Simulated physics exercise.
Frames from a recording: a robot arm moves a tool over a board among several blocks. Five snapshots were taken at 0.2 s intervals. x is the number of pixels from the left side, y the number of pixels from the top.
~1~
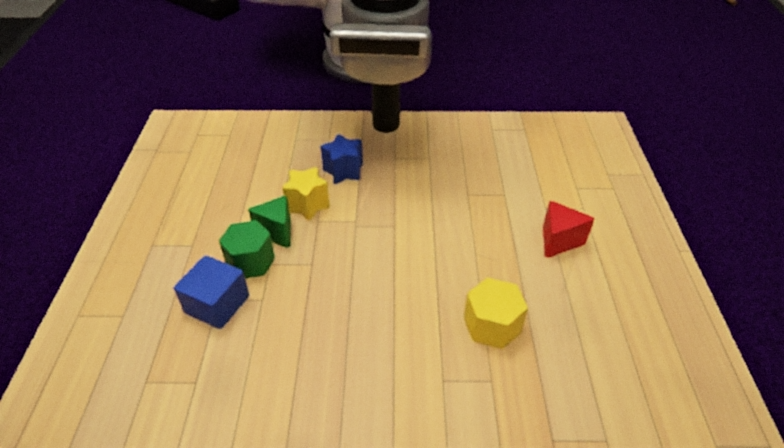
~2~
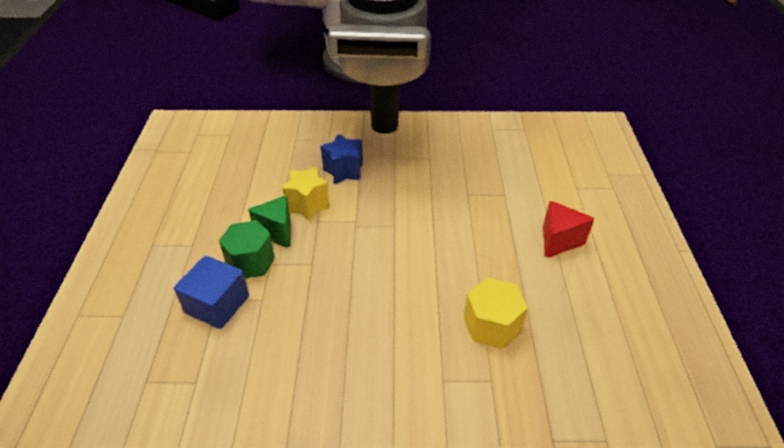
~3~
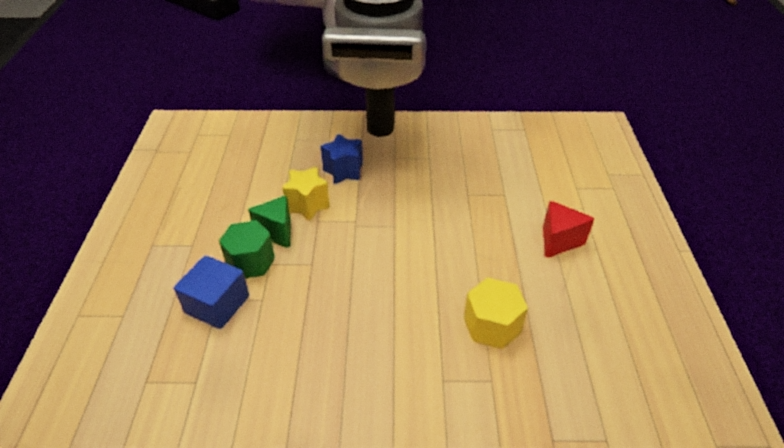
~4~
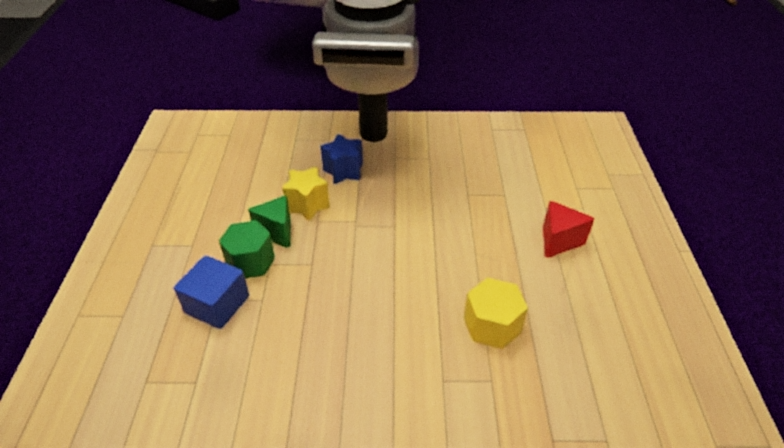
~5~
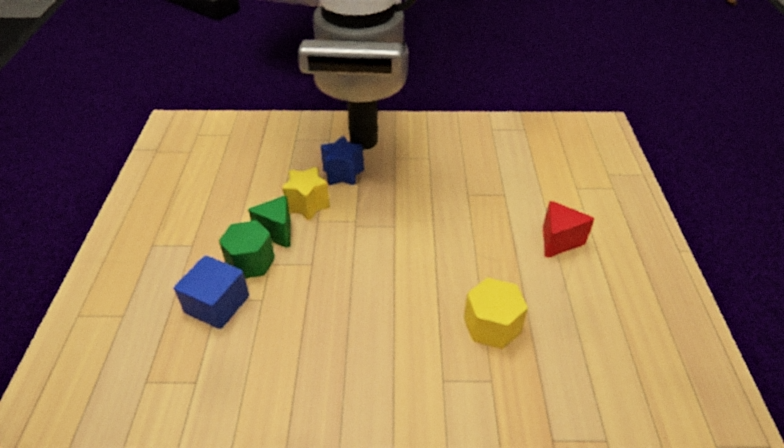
A robot arm with a dark, rod-like tip reaches in from the far edge of a pale wooden board on dark purple cloth, seen from a fixed, raised view. A diagonal row of blue cube, green hexagon, green triangle, yellow star and blue star lies left, with a yellow hexagon and red triangle right. The tip slides slightly left and nearer, nudging the blue star very slightly.
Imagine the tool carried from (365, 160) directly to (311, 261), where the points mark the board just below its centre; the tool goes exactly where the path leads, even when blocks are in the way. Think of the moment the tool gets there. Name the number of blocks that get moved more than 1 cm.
Of all the blocks, two travel more than a centimetre.
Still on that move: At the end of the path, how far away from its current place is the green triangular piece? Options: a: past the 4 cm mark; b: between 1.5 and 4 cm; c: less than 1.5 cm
c: Less than 1.5 cm.
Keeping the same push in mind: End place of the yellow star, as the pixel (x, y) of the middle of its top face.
Located at (282, 188).
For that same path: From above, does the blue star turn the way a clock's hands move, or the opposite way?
Rotation: Clockwise.
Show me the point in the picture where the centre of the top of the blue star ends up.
In the picture, it is at (312, 170).
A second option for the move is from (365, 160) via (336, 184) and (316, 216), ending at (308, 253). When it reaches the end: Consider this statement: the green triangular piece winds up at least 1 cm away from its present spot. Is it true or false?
That claim is true.
The first path, step by step. One third of the way, tool at (347, 173); yellow star at (293, 186); blue star at (316, 166), turned 50° clockwise.
Two thirds of the way, tool at (328, 206); green triangular piece at (268, 213); yellow star at (282, 188), turned 25° anticlockwise; blue star at (312, 170), turned 90° clockwise.
At the end, tool at (308, 243); green hexagon unmoved; green triangular piece at (268, 213); yellow star at (282, 188), turned 25° anticlockwise; blue star at (312, 170), turned 90° clockwise.
